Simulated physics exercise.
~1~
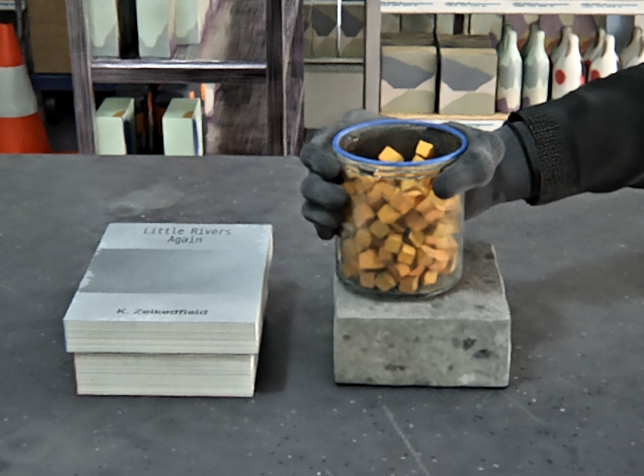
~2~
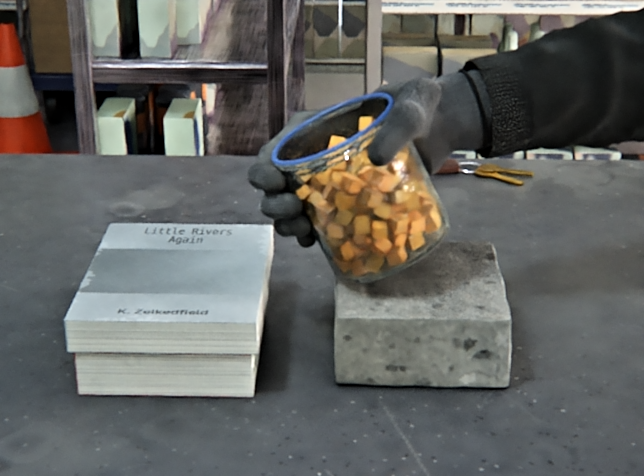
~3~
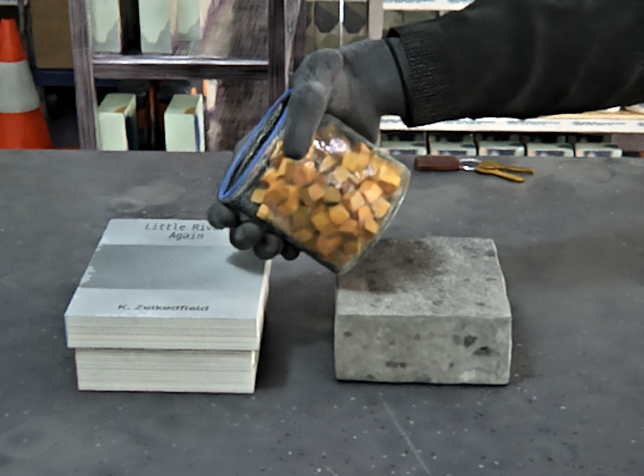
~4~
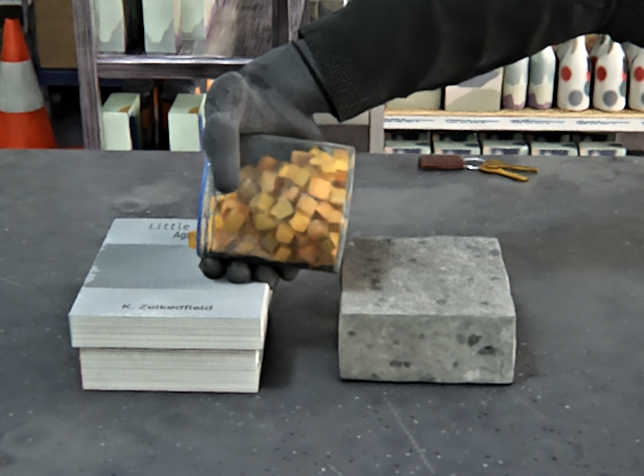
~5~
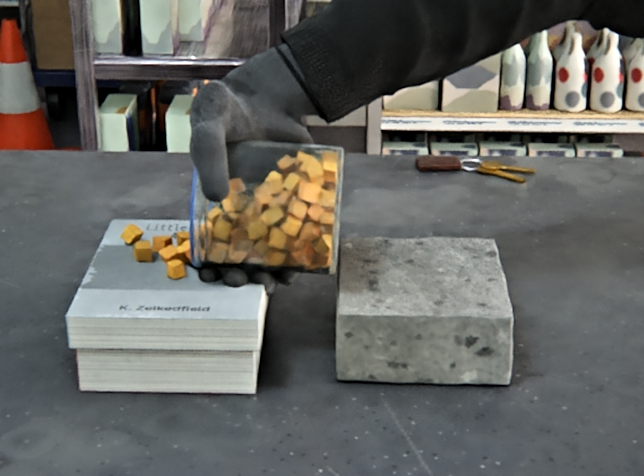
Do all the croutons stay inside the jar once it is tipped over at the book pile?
No, a few of them spill out onto the top book, while most remain in the jar.
